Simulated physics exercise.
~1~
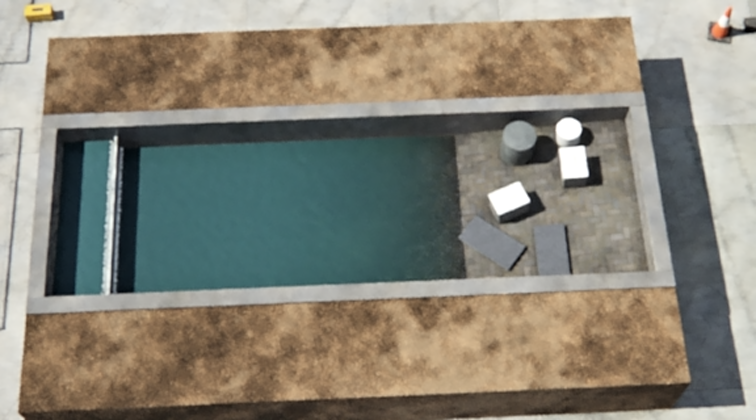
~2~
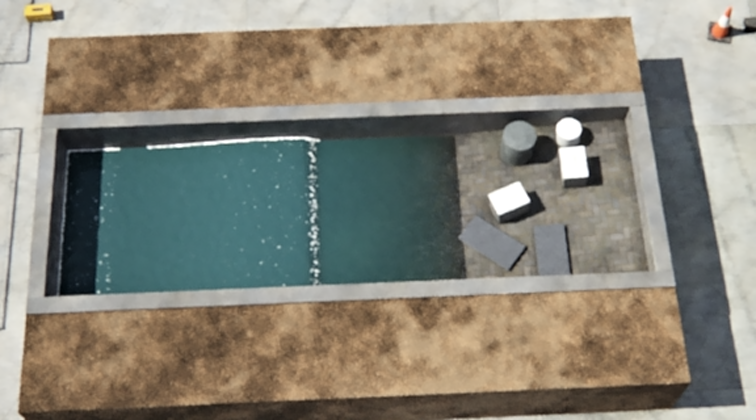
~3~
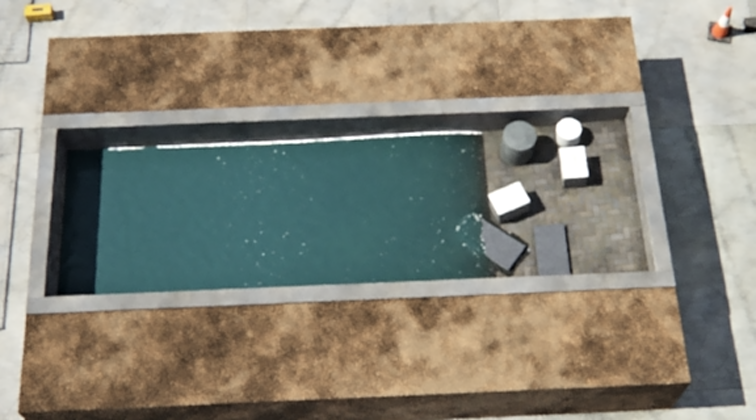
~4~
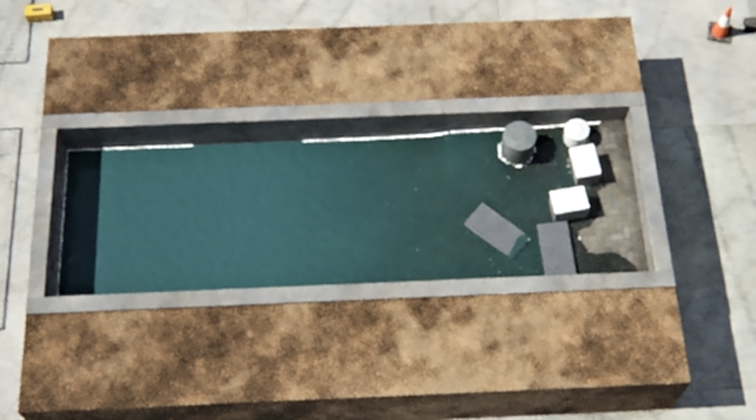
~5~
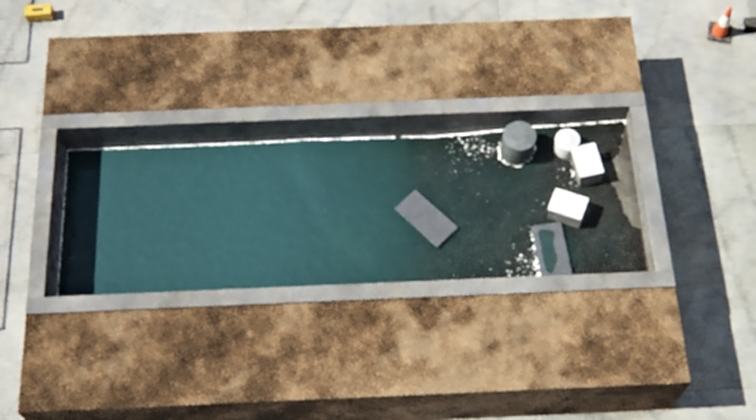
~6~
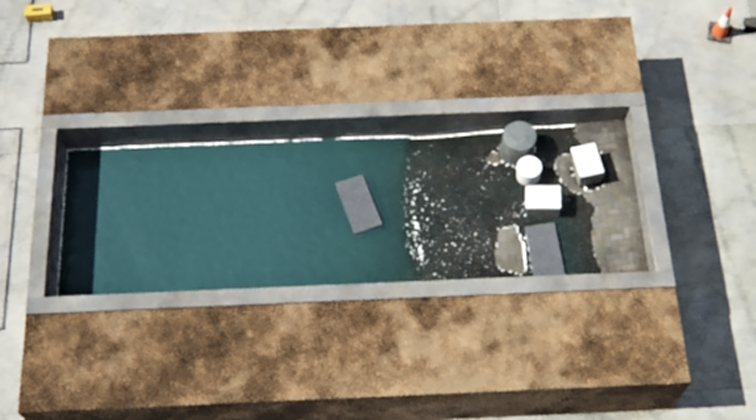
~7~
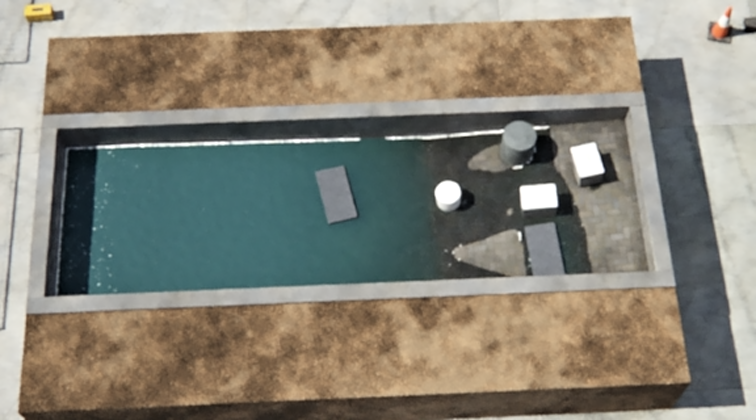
Water surging rightward along a concrete basin onto its bare end, shifting white blocks and tubs, then drawing a grey slab left.
